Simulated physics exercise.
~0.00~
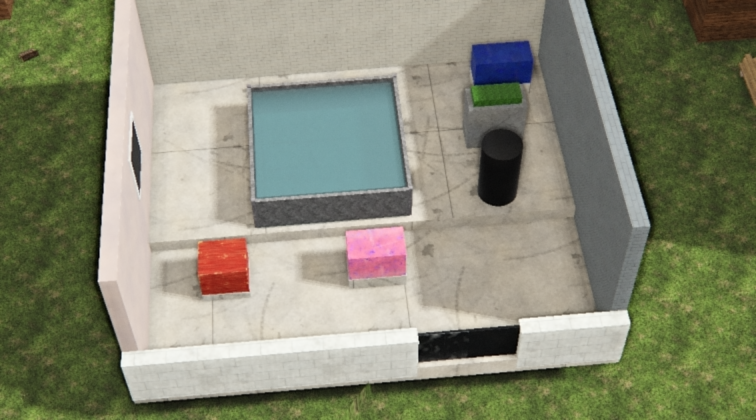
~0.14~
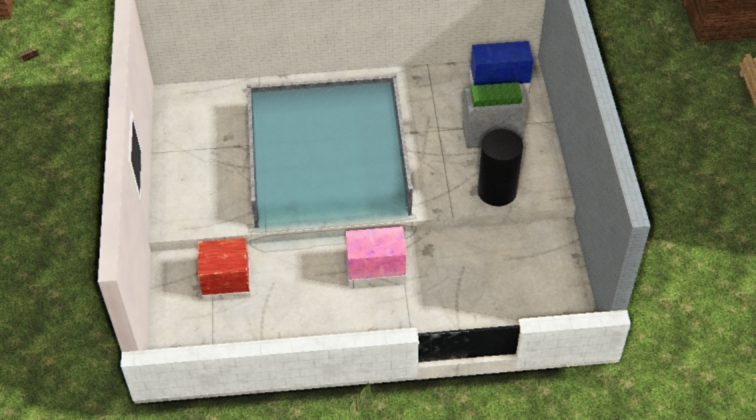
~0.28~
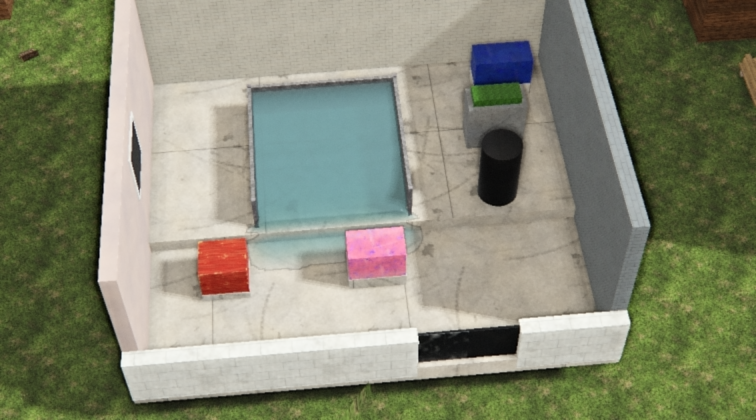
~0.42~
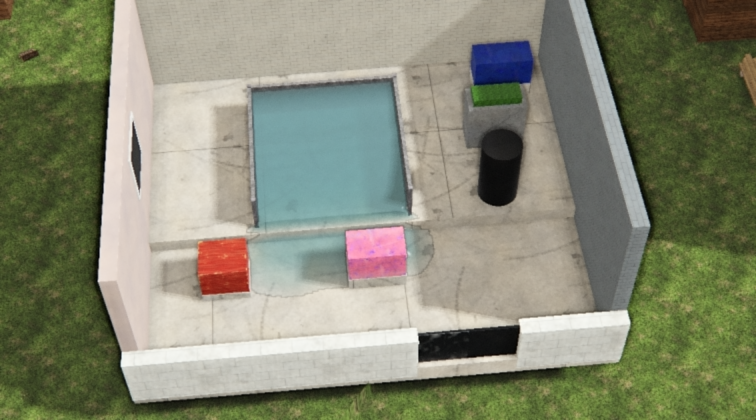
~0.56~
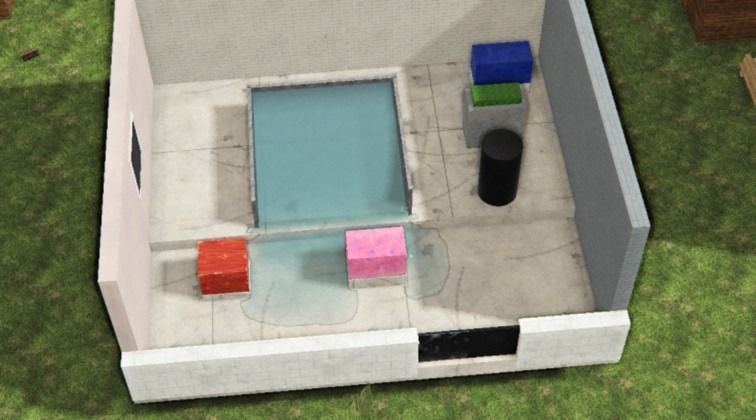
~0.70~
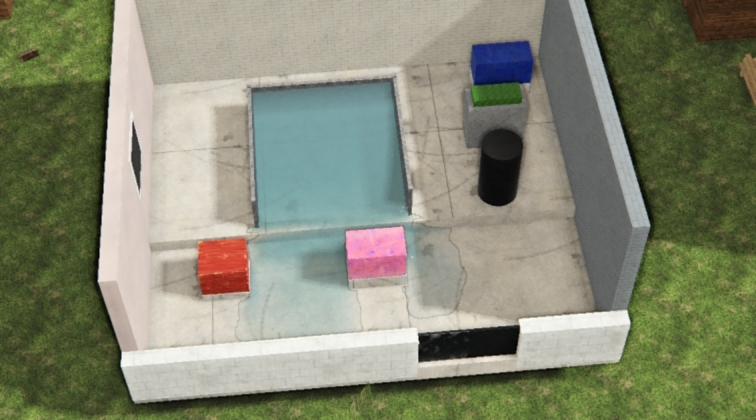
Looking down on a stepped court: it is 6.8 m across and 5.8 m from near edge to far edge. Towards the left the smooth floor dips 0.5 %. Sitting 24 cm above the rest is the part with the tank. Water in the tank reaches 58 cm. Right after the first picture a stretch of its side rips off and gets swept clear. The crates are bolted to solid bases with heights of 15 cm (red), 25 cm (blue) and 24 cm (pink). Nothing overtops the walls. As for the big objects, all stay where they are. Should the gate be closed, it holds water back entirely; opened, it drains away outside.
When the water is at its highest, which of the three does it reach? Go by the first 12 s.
At the end, the red crate is reached by water. The blue crate remains dry. The pink crate is reached by water.
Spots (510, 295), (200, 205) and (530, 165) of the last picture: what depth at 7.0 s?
In that order: 20, 1 and 1 cm.
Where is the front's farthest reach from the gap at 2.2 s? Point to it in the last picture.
That would be close to (592, 338).
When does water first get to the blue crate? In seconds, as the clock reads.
Arrival: Blue 6.5 s.
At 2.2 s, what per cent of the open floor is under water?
About 45 per cent.
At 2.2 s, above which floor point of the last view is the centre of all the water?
I'd say somewhere around (329, 248).
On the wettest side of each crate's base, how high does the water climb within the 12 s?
Measured in centimetres, that comes to red 34, blue 2 and pink 60.
After 1.4 s water covers 30 % of the floor and is deepest (53 cm) near (367, 250); red plinth reached, blue plinth not reached, pink plinth reached.
After 2.2 s water covers 45 % of the floor and is deepest (48 cm) near (149, 377); red plinth reached, blue plinth not reached, pink plinth reached.
After 3.5 s water covers 50 % of the floor and is deepest (40 cm) near (152, 259); red plinth reached, blue plinth not reached, pink plinth reached.
After 7.0 s water covers 60 % of the floor and is deepest (28 cm) near (330, 361); red plinth reached, blue plinth reached, pink plinth reached.
After 12.0 s water covers 70 % of the floor and is deepest (26 cm) near (242, 251); highest at the red plinth 34 cm, highest at the blue plinth 2 cm, highest at the pink plinth 60 cm.
